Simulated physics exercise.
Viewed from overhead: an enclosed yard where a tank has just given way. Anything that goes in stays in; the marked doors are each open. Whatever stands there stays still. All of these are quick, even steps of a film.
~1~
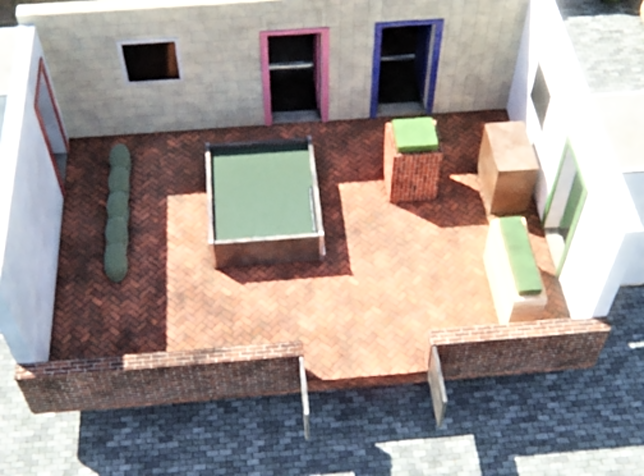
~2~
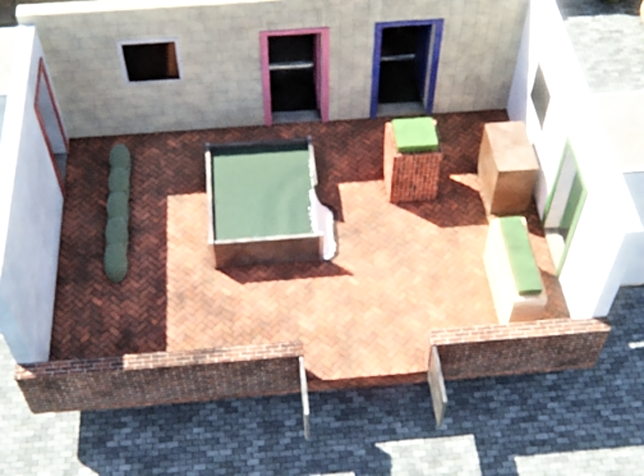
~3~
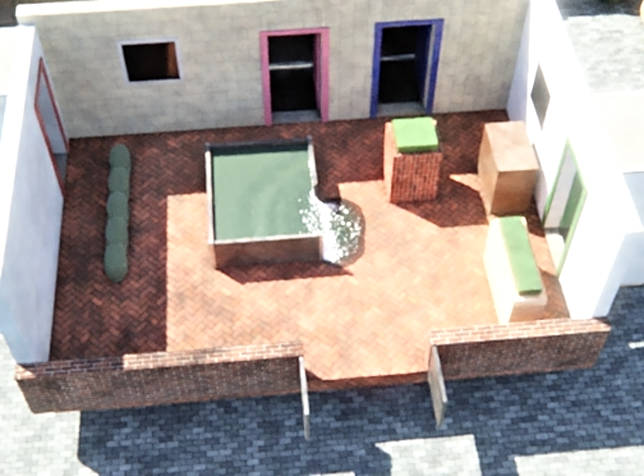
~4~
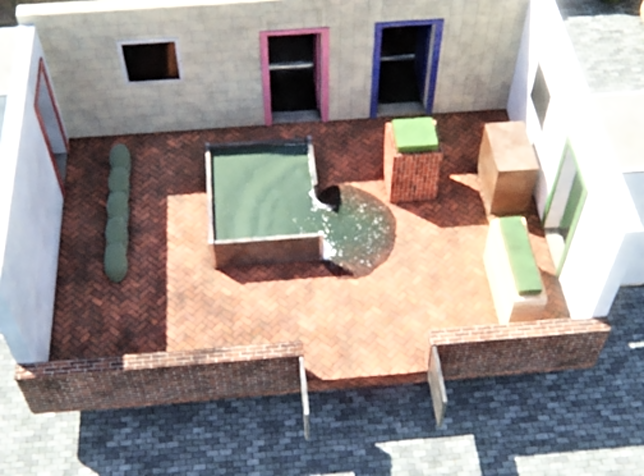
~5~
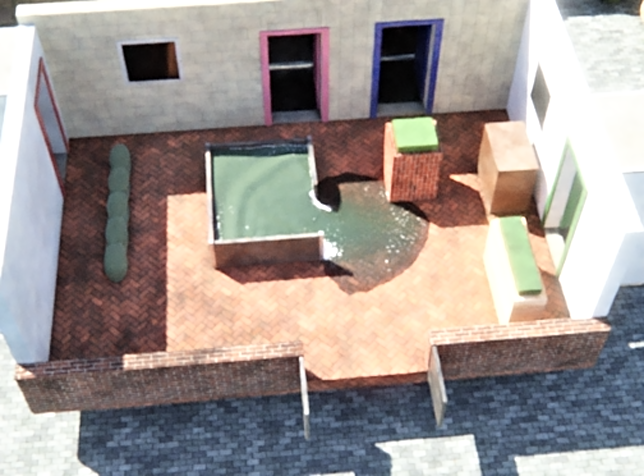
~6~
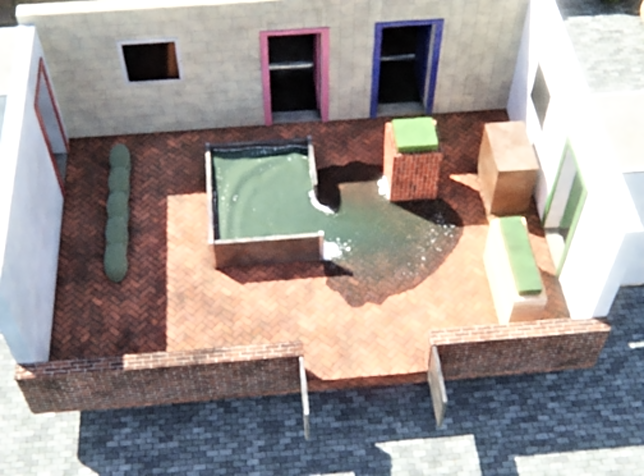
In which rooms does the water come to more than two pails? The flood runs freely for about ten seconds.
The green door lets too much in there. The blue door lets in little enough there. The red door lets in little enough there. The pink door lets in little enough there.
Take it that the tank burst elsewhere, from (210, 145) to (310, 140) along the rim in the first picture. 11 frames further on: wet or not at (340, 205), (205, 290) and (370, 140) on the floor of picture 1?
The first spot is spared, the second spared and the third soaked.
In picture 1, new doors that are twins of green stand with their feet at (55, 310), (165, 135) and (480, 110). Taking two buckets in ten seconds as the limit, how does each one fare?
Falls short; falls short; exceeds the limit.
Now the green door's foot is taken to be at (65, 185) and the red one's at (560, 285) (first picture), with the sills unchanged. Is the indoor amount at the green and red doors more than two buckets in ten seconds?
I'd say the green door falls short, while the red door overflows.
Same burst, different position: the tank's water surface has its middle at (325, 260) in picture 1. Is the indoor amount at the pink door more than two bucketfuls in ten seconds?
Result for pink: It doesn't reach it.
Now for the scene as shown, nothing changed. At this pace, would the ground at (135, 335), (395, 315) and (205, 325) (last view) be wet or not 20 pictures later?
Result, as listed: Not wetted / wetted / not wetted.
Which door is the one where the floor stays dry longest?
My answer: The one in red.
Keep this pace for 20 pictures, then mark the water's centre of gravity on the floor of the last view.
At about (354, 225).
A moment on, water covers 25 % of the floor; the green door wet at the sill, nothing in, the blue door not reached, the red door not reached, the pink door not reached.
Next, water covers 35 % of the floor; the green door over two buckets in, the blue door wet at the sill, nothing in, the red door not reached, the pink door not reached.
Then, water covers 40 % of the floor; the green door far over two buckets in, the blue door wet at the sill, nothing in, the red door not reached, the pink door wet at the sill, nothing in.
Later, water covers 55 % of the floor; the green door far over two buckets in, the blue door wet at the sill, nothing in, the red door not reached, the pink door wet at the sill, nothing in.
In the end, water covers 75 % of the floor; the green door far over two buckets in, the blue door wet at the sill, nothing in, the red door wet at the sill, nothing in, the pink door wet at the sill, nothing in.
